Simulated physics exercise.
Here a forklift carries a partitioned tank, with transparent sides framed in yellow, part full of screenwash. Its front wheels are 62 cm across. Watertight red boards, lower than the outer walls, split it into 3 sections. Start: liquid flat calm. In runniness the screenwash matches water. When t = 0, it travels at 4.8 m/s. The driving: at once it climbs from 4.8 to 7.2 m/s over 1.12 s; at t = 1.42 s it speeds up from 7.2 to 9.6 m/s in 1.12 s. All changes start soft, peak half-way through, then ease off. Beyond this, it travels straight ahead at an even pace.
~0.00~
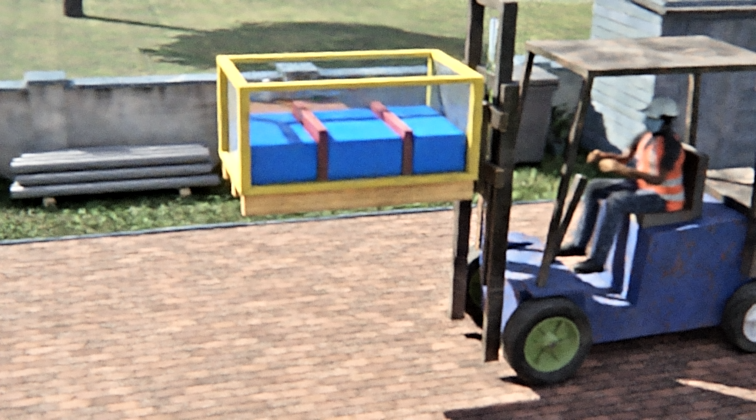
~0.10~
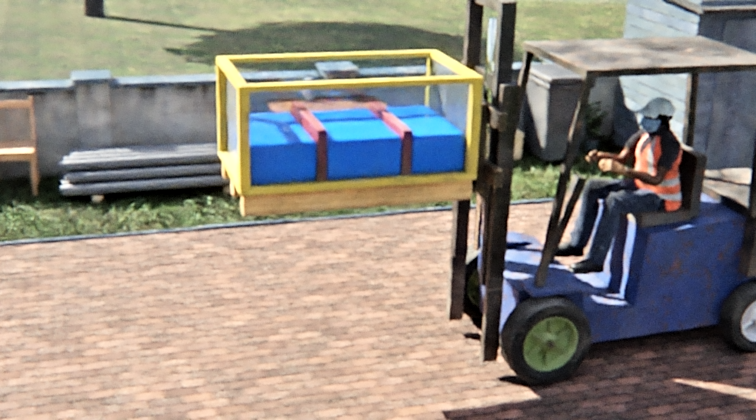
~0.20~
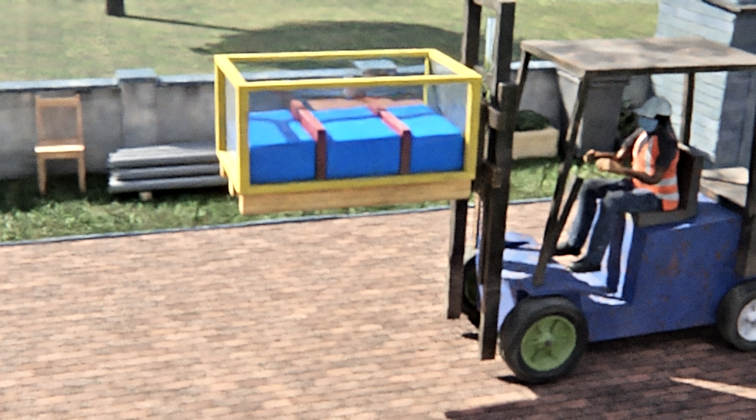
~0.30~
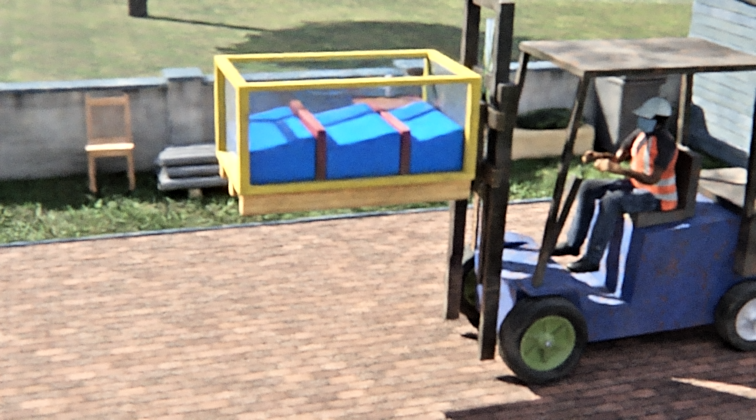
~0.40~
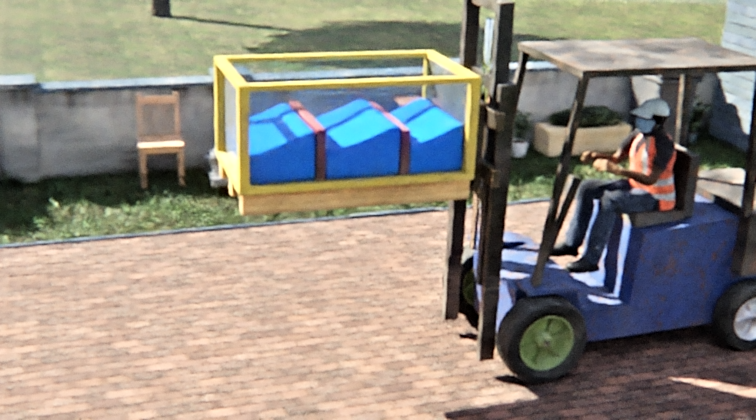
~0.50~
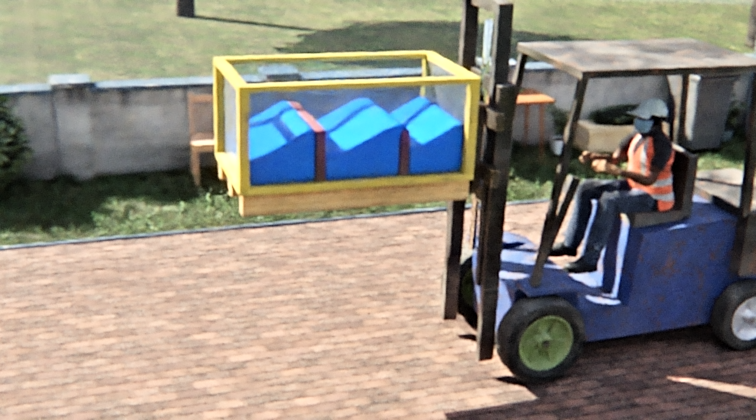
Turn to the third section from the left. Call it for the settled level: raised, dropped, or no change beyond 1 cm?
Raised.
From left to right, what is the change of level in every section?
From the left: 1 down, 2 down, 4 up.
After 1.20 s the mean depths from the left are 24, 23, 28 cm.
After 2.10 s the mean depths from the left are 24, 22, 29 cm.
After 3.10 s the mean depths from the left are 24, 22, 30 cm.
After 5.53 s the mean depths from the left are 24, 23, 29 cm.
